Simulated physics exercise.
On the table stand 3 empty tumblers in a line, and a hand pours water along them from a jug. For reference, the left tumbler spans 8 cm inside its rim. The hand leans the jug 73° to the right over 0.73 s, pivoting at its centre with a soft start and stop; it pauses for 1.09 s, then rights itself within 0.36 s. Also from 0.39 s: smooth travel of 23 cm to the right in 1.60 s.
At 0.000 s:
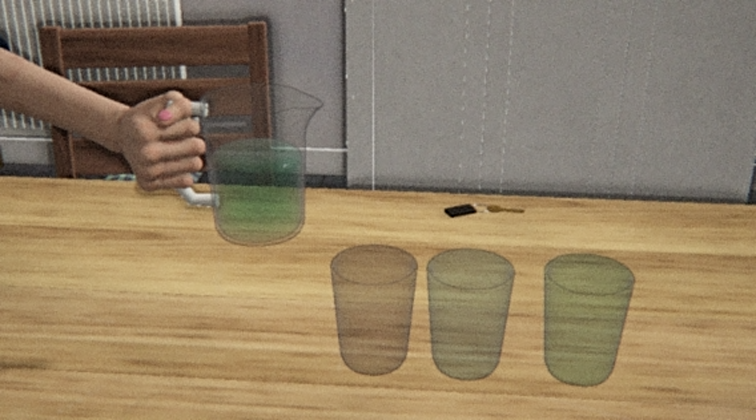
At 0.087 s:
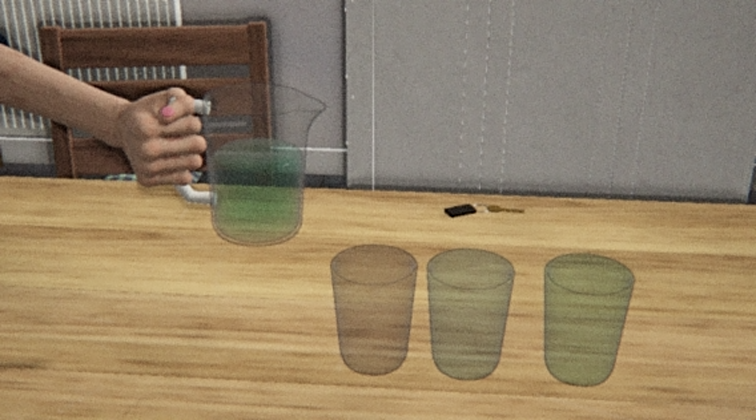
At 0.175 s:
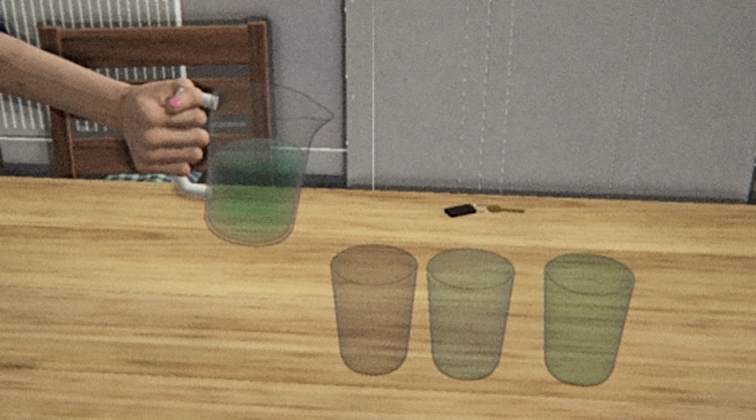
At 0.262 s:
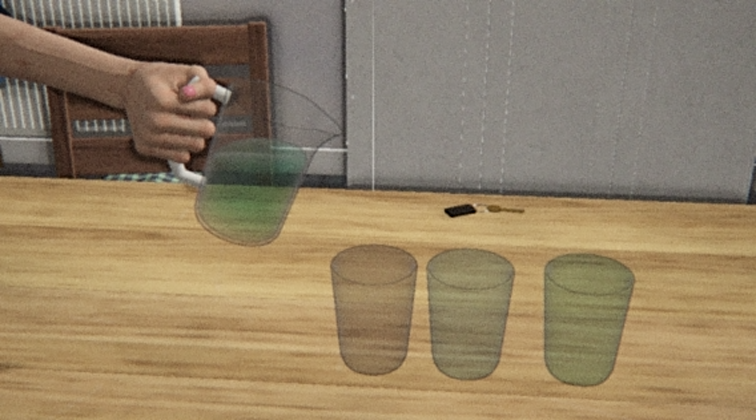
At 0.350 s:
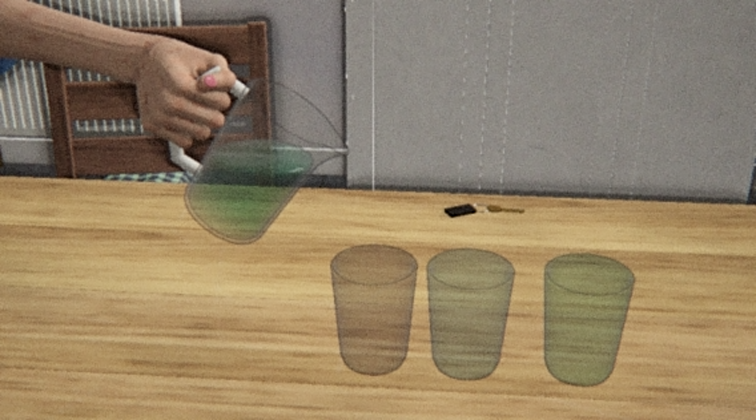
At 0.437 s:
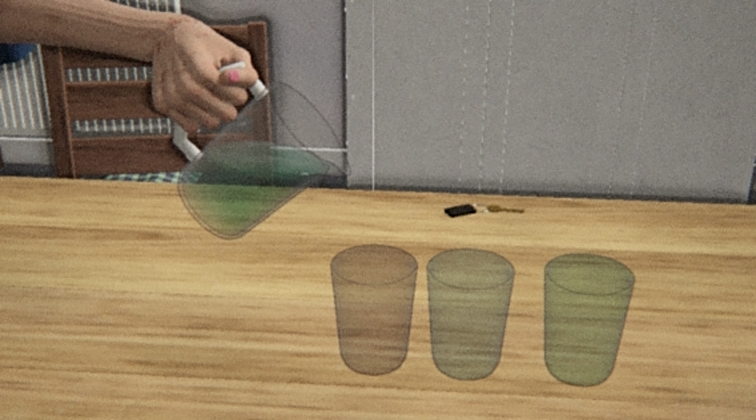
A light wooden tabletop is seen from a fixed viewpoint slightly above it, with a wooden chair and a grey wall behind. Three empty see-through tumblers, one brownish and two yellowish green, stand in a row at centre and right, with small dark keys beyond them. At left, a hand holds a clear jug of green liquid by its handle and tilts it steadily and steeply to the right.
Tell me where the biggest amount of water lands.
In the one in the middle.
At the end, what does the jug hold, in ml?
150 ml, roughly.
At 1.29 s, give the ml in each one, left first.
Left to right: Roughly 40 ml, 160 ml, 0 ml.
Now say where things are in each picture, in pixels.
In the first frame, it leans 0°; its right rim is at (323, 103); the water meets the walls at (213, 150) and (302, 153); the left tumbler's rim runs from (332, 264) to (416, 268); the middle tumbler's rim runs from (428, 269) to (513, 272); the right tumbler's rim runs from (546, 274) to (633, 278).
In the second frame, it leans 3°; its right rim is at (326, 106); the water meets the walls at (213, 151) and (303, 153).
In the third frame, it leans 10°; its right rim is at (334, 116); the water meets the walls at (214, 151) and (305, 154).
In the fourth frame, it leans 21°; its right rim is at (343, 132); the water meets the walls at (212, 154) and (309, 155).
In the fifth frame, it leans 34°; its right rim is at (350, 152); the water meets the walls at (202, 164) and (316, 158).
In the sixth frame, it leans 48°; its right rim is at (352, 173); the water meets the walls at (188, 164) and (329, 163).
By 0.93 s the tilt is 73° and from the left they hold 45 ml, 40 ml, 0 ml, the jug 320 ml, and 15 ml is on the table.
By 1.29 s the tilt is 73° and from the left they hold 45 ml, 165 ml, 0 ml, the jug 230 ml, and 30 ml is on the table.
By 1.66 s the tilt is 73° and from the left they hold 45 ml, 165 ml, 30 ml, the jug 175 ml, and 60 ml is on the table.
By 2.07 s the tilt is 15° and from the left they hold 45 ml, 165 ml, 65 ml, the jug 150 ml, and 60 ml is on the table.
At rest from the left they hold 45 ml, 165 ml, 65 ml, the jug 150 ml, and 65 ml is on the table.
